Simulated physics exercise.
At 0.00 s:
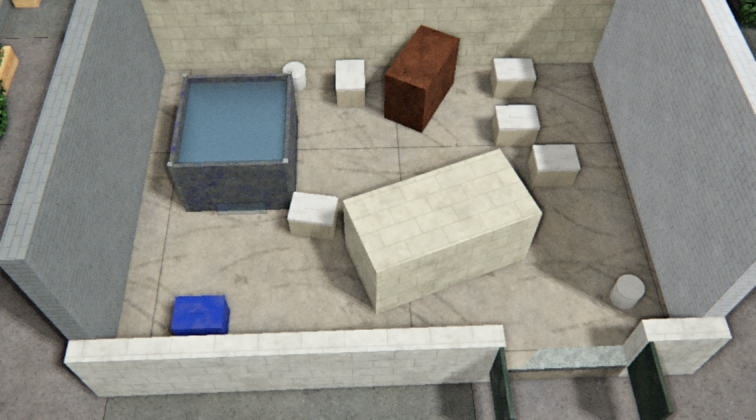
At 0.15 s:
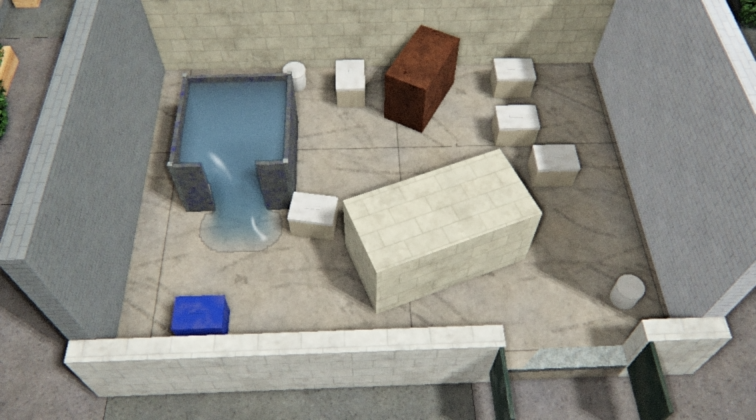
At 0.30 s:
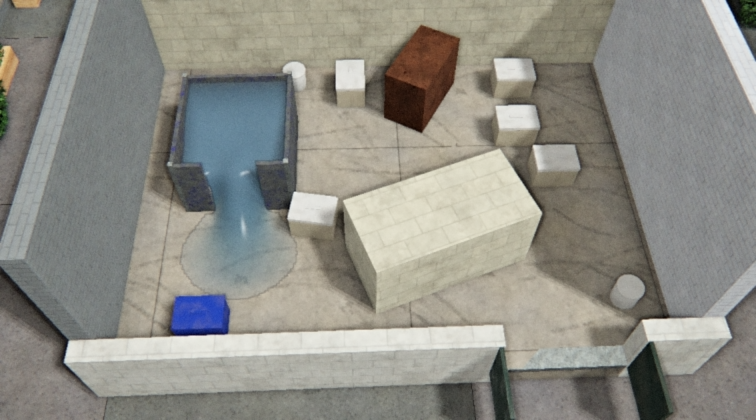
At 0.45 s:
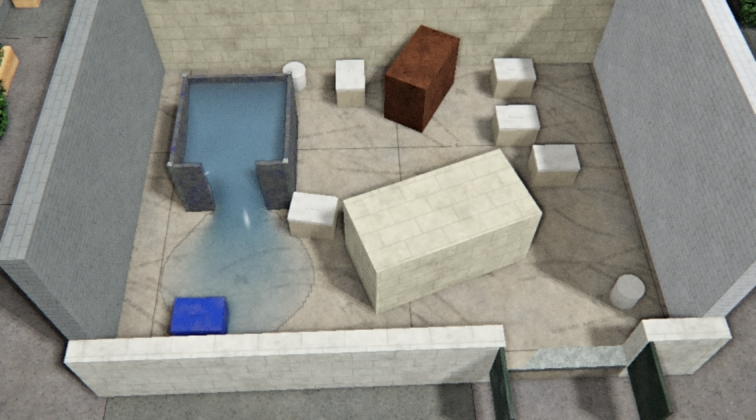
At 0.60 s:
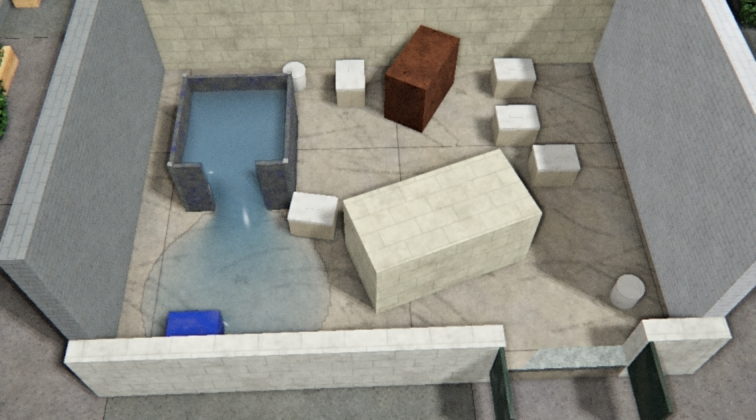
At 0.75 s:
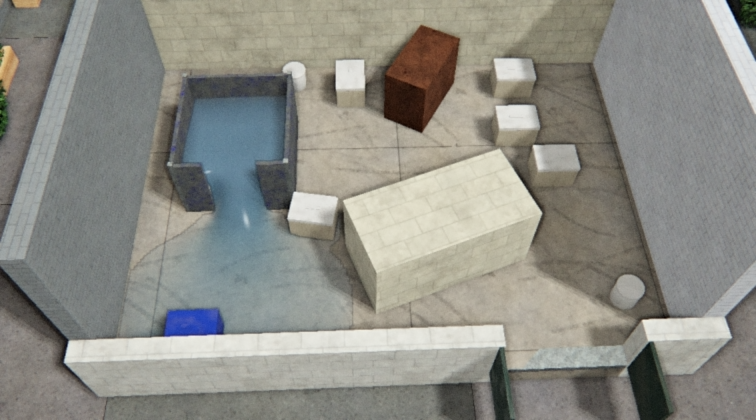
In a walled back court seen from above, part of the front wall of a water-filled tank at left gives way, and water pours onto the paving. The pool spreads forward around a blue chest, which shifts slightly toward the low front wall, while the other blocks and pails stay put.
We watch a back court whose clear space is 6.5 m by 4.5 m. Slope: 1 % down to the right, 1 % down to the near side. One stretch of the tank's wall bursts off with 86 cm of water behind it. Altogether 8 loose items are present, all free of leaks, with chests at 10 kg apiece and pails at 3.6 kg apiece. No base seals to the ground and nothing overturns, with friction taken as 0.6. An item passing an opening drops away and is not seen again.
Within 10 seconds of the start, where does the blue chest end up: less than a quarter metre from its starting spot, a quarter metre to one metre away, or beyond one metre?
Greatly displaced.
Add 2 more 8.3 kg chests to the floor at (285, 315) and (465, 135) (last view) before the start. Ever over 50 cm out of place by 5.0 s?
In the order asked: Clear of the mark; shy of the mark.
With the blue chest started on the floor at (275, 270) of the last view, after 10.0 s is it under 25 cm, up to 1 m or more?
It goes a long way.
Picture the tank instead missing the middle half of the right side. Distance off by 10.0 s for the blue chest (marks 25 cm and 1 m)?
I'd say the blue chest scarcely moves.
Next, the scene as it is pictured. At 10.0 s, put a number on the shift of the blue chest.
150 cm.
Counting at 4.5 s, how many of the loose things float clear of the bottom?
I'd say 2 of them.
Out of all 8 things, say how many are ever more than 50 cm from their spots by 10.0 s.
That comes to 6.
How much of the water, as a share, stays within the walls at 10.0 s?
Close to 88 in a hundred parts remain.
After 2.0 s the blue chest is near (188, 319), 0.2 m from its start, afloat; 0 of 8 are out; 1 afloat.
After 4.5 s the blue chest is near (152, 263), 0.8 m from its start, afloat; 0 of 8 are out; 2 afloat.
After 7.0 s the blue chest is near (155, 199), 1.7 m from its start, afloat; 0 of 8 are out; 1 afloat.
After 10.0 s the blue chest is near (156, 200), 1.7 m from its start, aground; 0 of 8 are out; 6 afloat.
